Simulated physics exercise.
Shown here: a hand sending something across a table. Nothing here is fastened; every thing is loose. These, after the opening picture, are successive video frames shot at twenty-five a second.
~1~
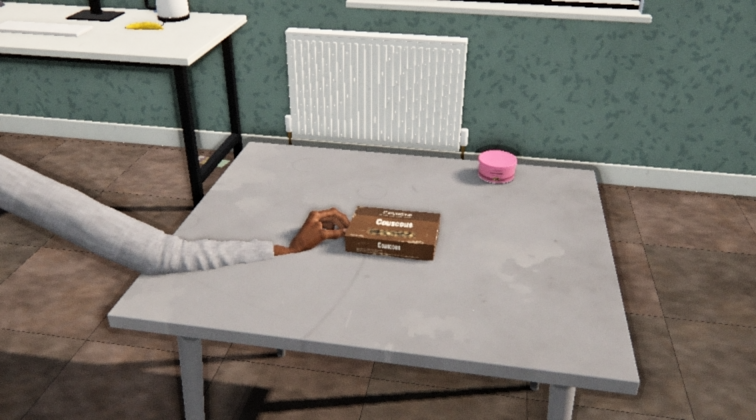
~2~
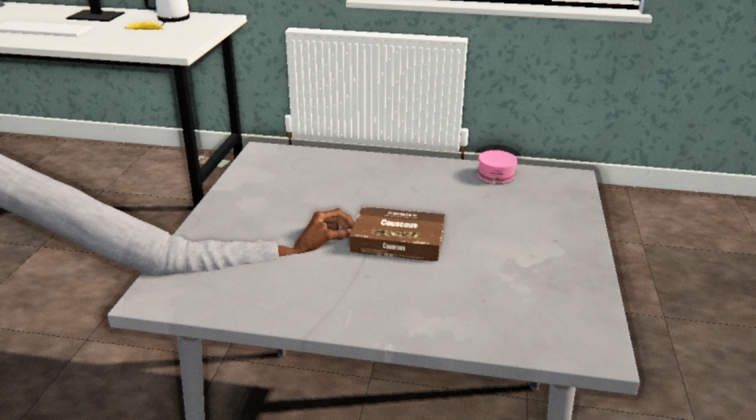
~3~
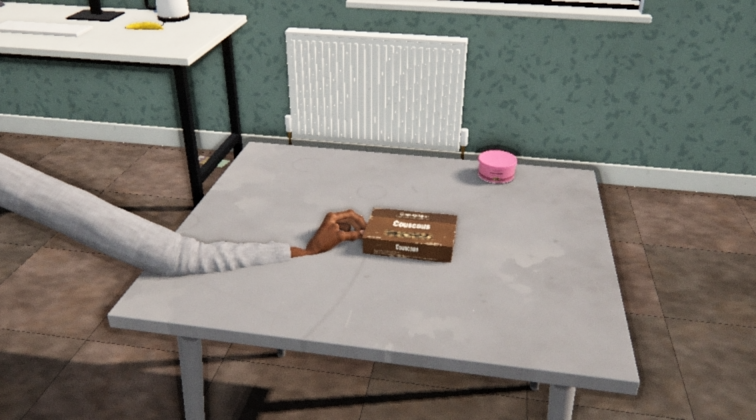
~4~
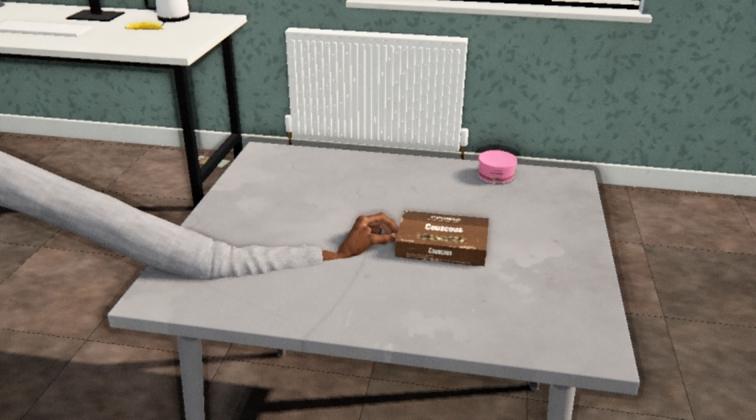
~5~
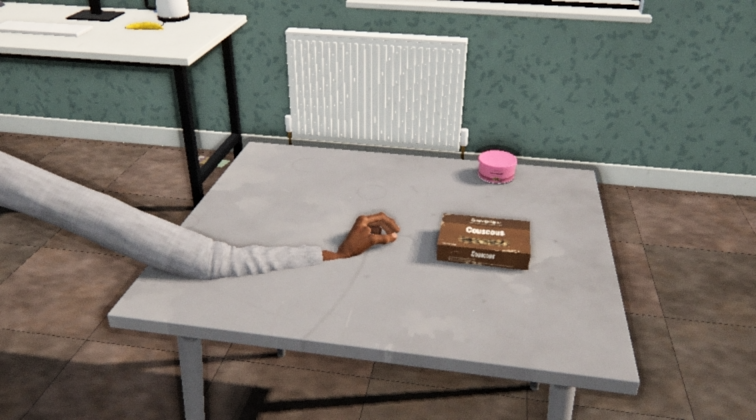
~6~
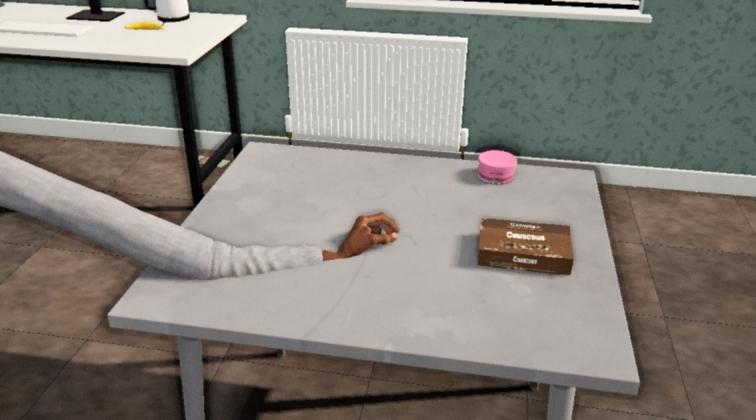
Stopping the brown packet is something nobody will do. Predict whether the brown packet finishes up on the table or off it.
Off the table.
Then, 0.10 s later than the last frame, brown packet now off the table.
Then, 0.30 s later than the last frame, things are still on the move.
Then, 0.50 s later than the last frame, as before.
When it is over, off the table, brown packet.
